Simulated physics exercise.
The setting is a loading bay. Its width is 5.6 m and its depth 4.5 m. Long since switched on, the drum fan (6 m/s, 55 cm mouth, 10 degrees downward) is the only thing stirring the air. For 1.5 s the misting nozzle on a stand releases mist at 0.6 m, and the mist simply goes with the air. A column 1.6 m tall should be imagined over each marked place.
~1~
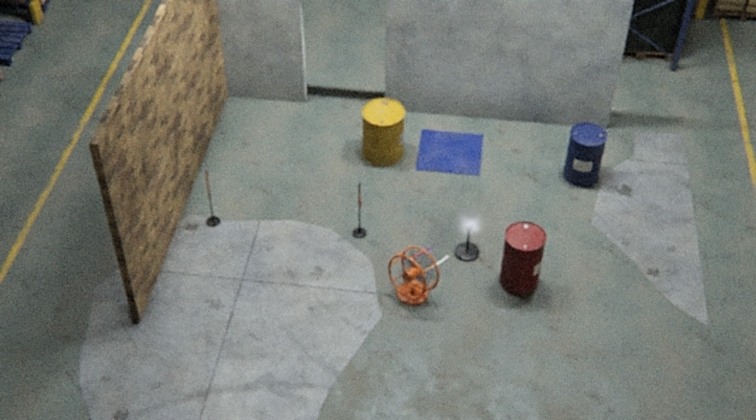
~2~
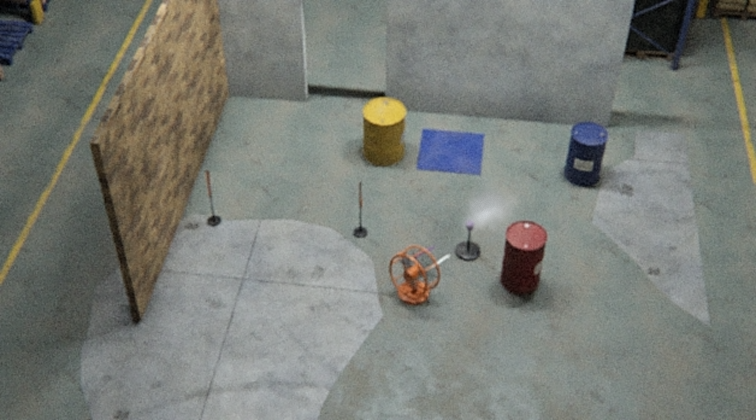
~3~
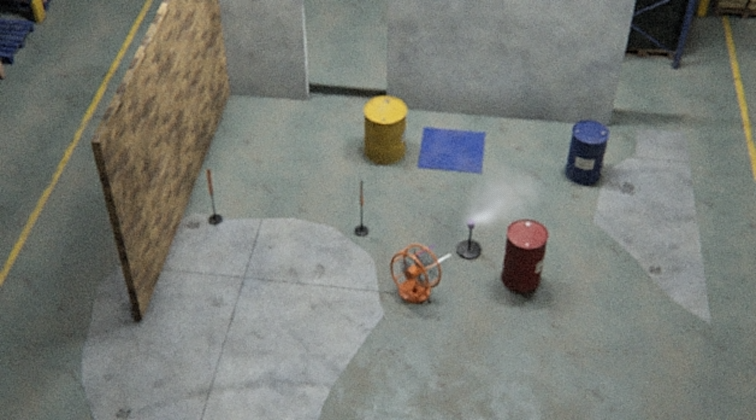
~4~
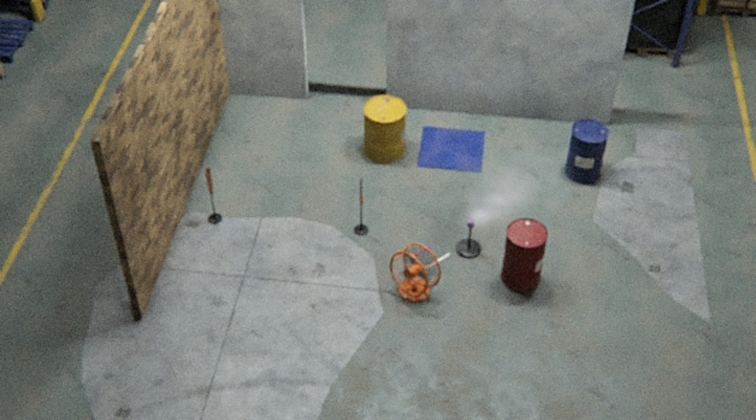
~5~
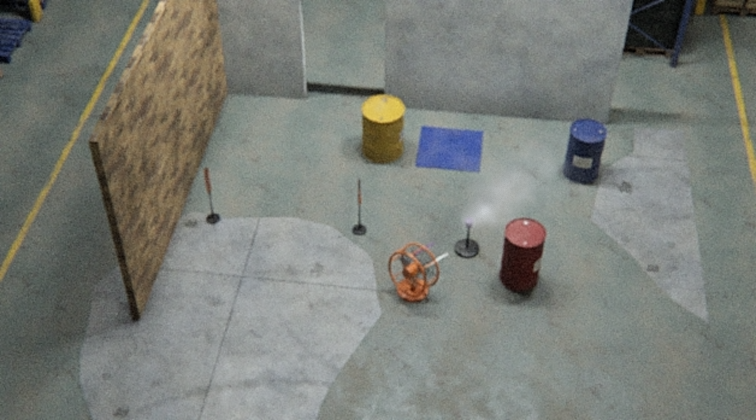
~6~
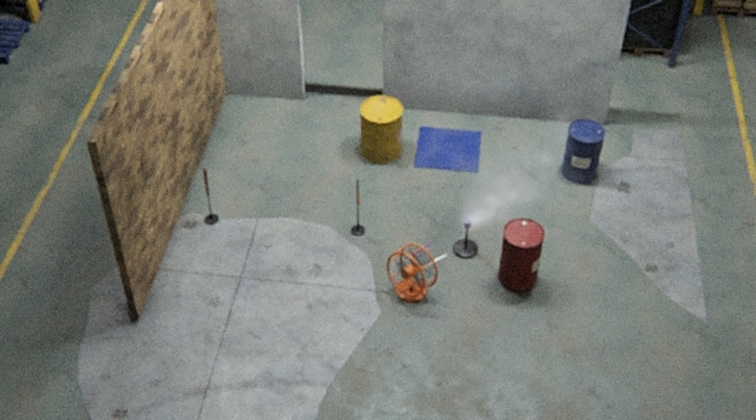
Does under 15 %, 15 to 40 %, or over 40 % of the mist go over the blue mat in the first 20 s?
In that time, less than 15 % goes over it.
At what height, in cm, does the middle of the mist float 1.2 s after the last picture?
Middle height: Approx. 60 cm.
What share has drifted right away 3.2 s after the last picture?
About 70 %.
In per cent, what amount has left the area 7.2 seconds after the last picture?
Roughly 100 percent by then.
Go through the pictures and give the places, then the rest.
The mist is thickest near (469, 221), the misting nozzle on a stand stands at (469, 228) and the drum fan is at (414, 273), in the first frame.
The mist is thickest near (487, 209) and the blue mat is centred on (451, 151), in the second frame.
The mist is thickest near (495, 202) and reaches out to (529, 183) and a ribbon ends at (212, 194), in the third frame.
The mist is thickest near (504, 193) and reaches out to (554, 165), the top of a barrel is at (385, 108) and the top of a barrel is at (527, 232), in the fourth frame.
The mist is thickest near (507, 188) and reaches out to (558, 152), in the fifth frame.
The mist is thickest near (511, 185) and reaches out to (563, 129) and a ribbon ends at (208, 193), in the sixth frame.
Then, 1.2 s after the last picture, 15 % is gone from the area; 0 % has passed over the blue mat, and the middle of the rest is near (566, 126).
Then, 3.2 s after the last picture, 69 % is gone from the area; 1 % has passed over the blue mat, and the middle of the rest is near (604, 49).
Then, 7.2 s after the last picture, 97 % is gone from the area; 1 % has passed over the blue mat.
Then, 19.2 s after the last picture, 100 % is gone from the area; 1 % has passed over the blue mat.
